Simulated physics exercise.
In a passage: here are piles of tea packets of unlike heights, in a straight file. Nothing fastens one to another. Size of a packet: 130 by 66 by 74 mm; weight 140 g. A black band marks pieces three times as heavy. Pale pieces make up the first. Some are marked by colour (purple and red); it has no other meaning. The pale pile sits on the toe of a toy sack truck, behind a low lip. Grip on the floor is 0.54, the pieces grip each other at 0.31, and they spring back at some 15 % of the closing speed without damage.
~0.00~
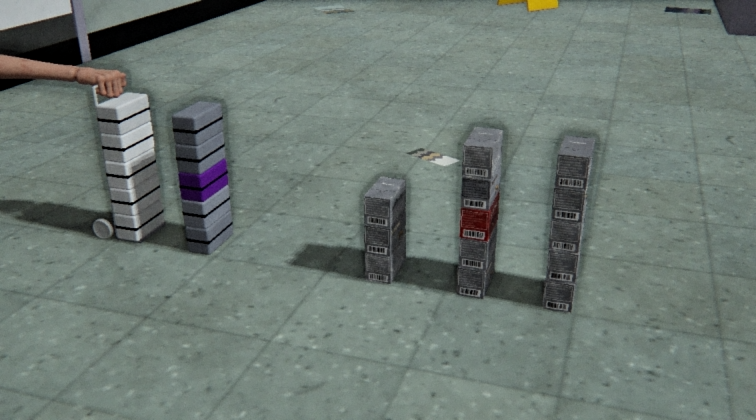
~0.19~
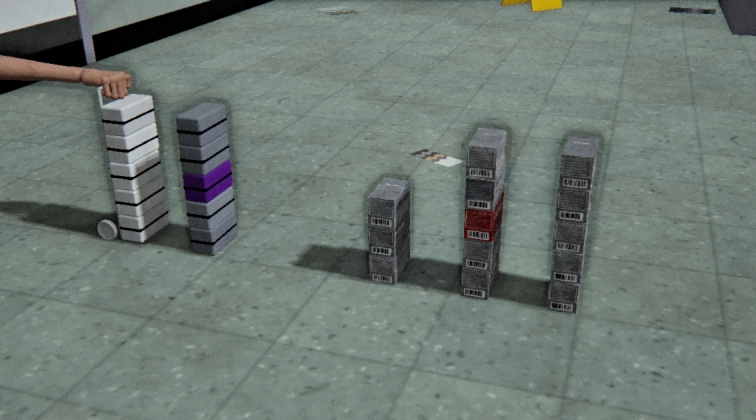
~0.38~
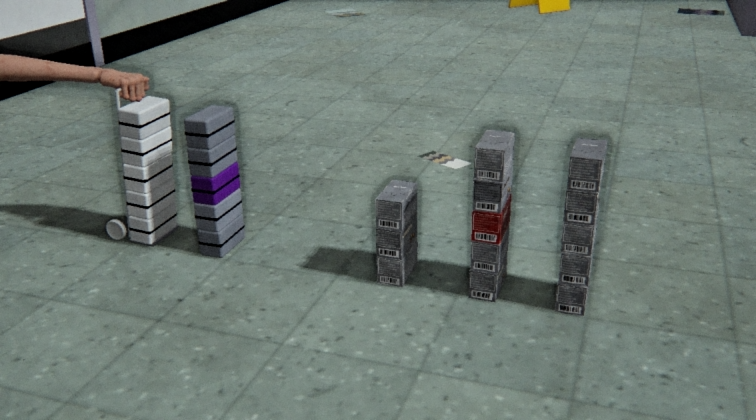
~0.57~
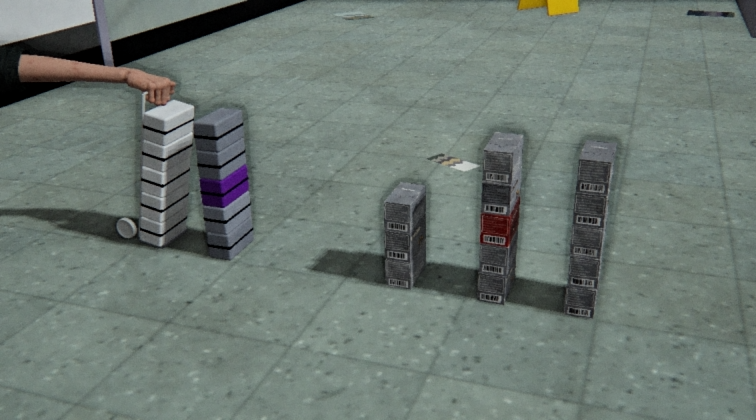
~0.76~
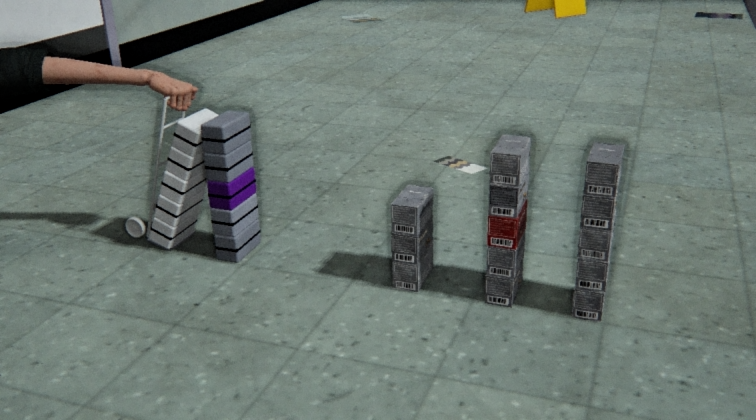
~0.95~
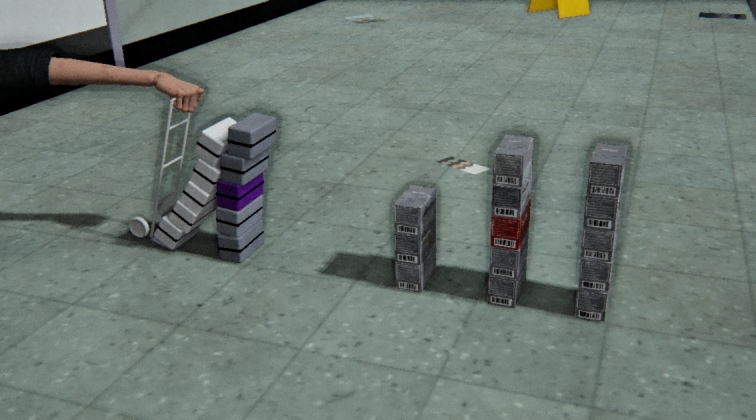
White stack on a small hand truck tilting right as a hand pushes the frame, leaning into the neighbouring grey-and-purple stack and shifting it.
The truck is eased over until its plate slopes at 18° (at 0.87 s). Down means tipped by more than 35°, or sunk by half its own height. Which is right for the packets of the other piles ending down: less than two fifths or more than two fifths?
It comes to under two fifths.
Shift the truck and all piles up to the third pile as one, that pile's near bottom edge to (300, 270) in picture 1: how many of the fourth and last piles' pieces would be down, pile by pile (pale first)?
In that case fourth 0, last 0.
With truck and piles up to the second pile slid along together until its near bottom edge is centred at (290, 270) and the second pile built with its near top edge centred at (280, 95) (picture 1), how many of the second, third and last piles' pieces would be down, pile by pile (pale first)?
In that case second 6, third 3, last 4.
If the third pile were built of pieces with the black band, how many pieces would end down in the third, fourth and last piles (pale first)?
Then third 0, fourth 0, last 0.
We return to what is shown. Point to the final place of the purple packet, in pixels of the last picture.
Around (317, 252).
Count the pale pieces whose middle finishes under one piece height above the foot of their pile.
2 pale pieces.
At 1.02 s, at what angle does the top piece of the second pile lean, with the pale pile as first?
Roughly 20° from upright.
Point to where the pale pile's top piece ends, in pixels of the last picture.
Around (339, 238).
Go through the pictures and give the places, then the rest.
In the first frame (pixels give the middle of a visible side; the camera pans a little), truck frame 0° forward; purple packet (216, 180); red packet (474, 225); none of the others has stirred.
The second frame shows truck frame 0° forward; red packet (478, 226).
The third frame shows truck frame 4° forward, top of the pale pile leaning 4°; purple packet (228, 183); none of the others has stirred.
The fourth frame shows truck frame (143, 125) 11° forward, top of the pale pile leaning 11°; purple packet (236, 186); none of the others has stirred.
The fifth frame shows truck frame (162, 129) 17° forward, top of the pale pile leaning 22°; purple packet (244, 189); none of the others has stirred.
The sixth frame shows truck frame (167, 130) 18° forward, top of the pale pile leaning 29°; purple packet (252, 190) 7° from how it stood; red packet (505, 234); steepest lean 7°, the packet at (265, 138); movement in 4 of them.
After 1.02 s, 5 of the pale pile down; none of the 18 other packets down, 4 disturbed; purple packet 15° from how it stood.
After 1.14 s, 5 of the pale pile down; 4 of the 18 other packets down; purple packet 41° from how it stood.
After 1.26 s, 5 of the pale pile down; 4 of the 18 other packets down; purple packet 69° from how it stood, 11 cm lower.
After 1.38 s, 5 of the pale pile down; 4 of the 18 other packets down; purple packet on its side.
In the end (1.9 s), 5 of the pale pile down; 4 of the 18 other packets down; purple packet on its side; red packet unmoved. That is 22 per cent. From the last view, middles, purple packet near (317, 252), red packet near (511, 222).
